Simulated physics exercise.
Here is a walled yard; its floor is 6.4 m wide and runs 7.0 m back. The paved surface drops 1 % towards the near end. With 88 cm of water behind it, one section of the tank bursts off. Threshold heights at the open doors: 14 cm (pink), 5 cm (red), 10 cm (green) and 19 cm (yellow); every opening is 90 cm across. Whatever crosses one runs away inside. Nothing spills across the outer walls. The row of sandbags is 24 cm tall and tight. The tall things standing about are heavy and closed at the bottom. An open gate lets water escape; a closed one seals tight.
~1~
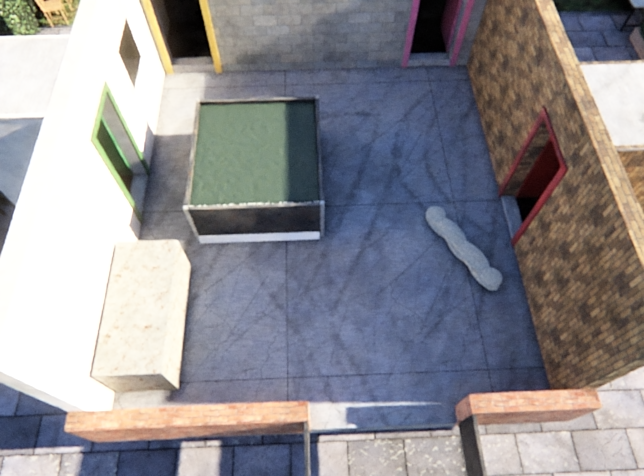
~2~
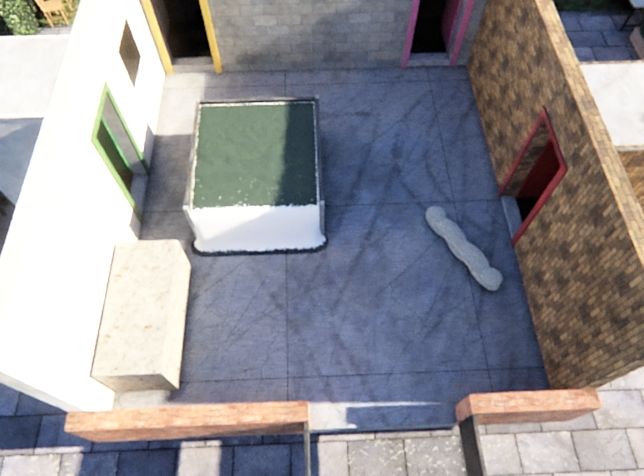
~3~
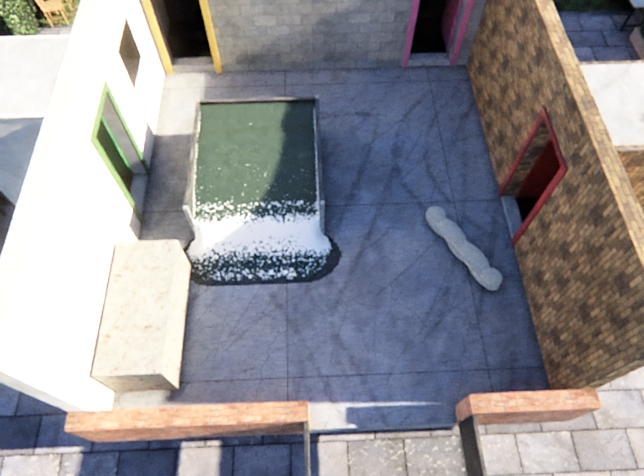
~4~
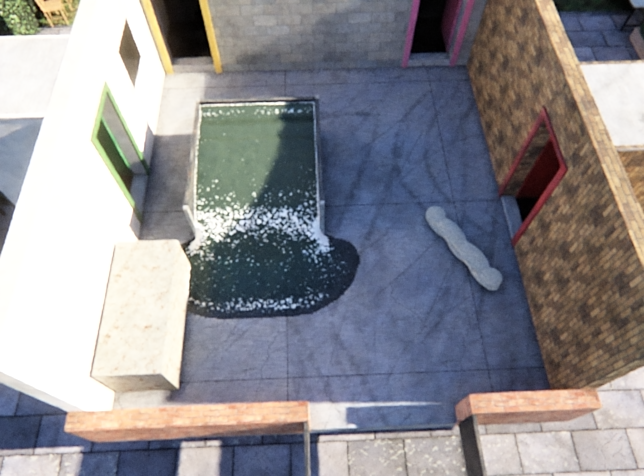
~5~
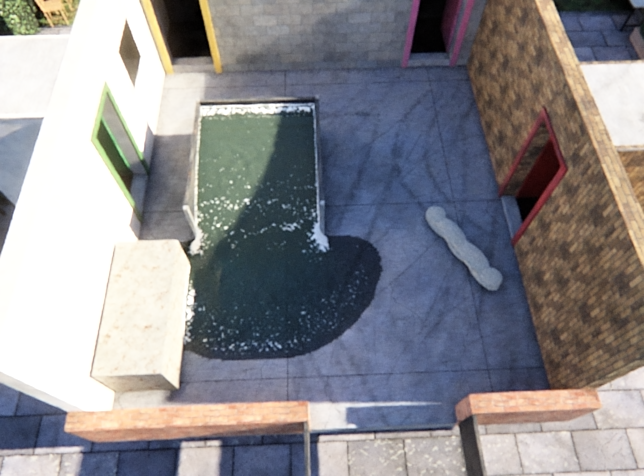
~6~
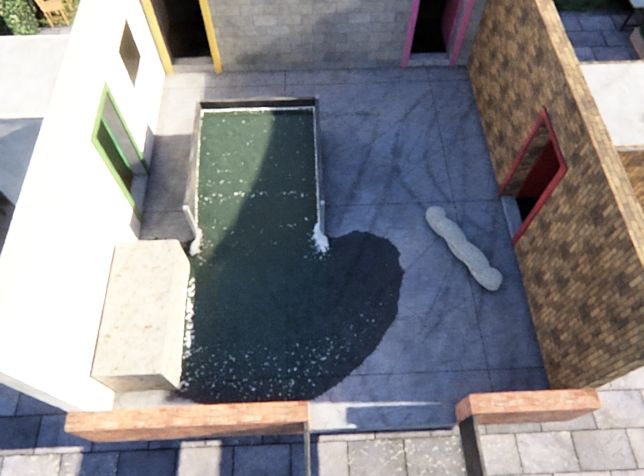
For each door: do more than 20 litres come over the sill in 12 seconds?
Door by door: At the pink door it does not reach the limit; at the red door it does not reach the limit; at the green door it keeps below the limit; at the yellow door it keeps below the limit.
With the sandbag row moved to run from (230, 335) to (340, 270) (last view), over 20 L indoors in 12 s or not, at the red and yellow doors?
Then: Red over, yellow below.
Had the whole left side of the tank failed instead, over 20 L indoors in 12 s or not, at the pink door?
Then: Pink under.
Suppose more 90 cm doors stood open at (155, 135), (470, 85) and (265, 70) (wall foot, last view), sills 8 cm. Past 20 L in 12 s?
In that order: Under, below, under.
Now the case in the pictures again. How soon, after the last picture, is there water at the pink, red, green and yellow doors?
Pink 5.5 s, red 3.4 s, green 0.5 s, yellow 3.8 s.
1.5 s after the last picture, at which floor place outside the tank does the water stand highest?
Near (111, 420).
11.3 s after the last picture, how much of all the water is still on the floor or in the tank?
About 56 per cent.
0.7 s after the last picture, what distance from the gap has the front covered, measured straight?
Roughly 4.2 m.
Then, 0.7 s after the last picture water covers 35 % of the floor and is deepest (59 cm) near (200, 416); pink door not reached, red door not reached, green door 2 cm at the sill, 0 L in, yellow door not reached.
Then, 1.5 s after the last picture water covers 40 % of the floor and is deepest (74 cm) near (111, 420); pink door not reached, red door not reached, green door 3 cm at the sill, 0 L in, yellow door not reached.
Then, 2.8 s after the last picture water covers 45 % of the floor and is deepest (38 cm) near (111, 420); pink door not reached, red door not reached, green door 4 cm at the sill, 0 L in, yellow door not reached.
Then, 6.3 s after the last picture water covers 90 % of the floor and is deepest (18 cm) near (499, 403); pink door 9 cm at the sill, 0 L in, red door 3 cm at the sill, 1 L in, green door 5 cm at the sill, 0 L in, yellow door 7 cm at the sill, 0 L in.
Then, 11.3 s after the last picture water covers 95 % of the floor and is deepest (12 cm) near (111, 420); pink door 6 cm at the sill, 0 L in, red door 1 cm at the sill, 1 L in, green door 3 cm at the sill, 0 L in, yellow door 3 cm at the sill, 0 L in.
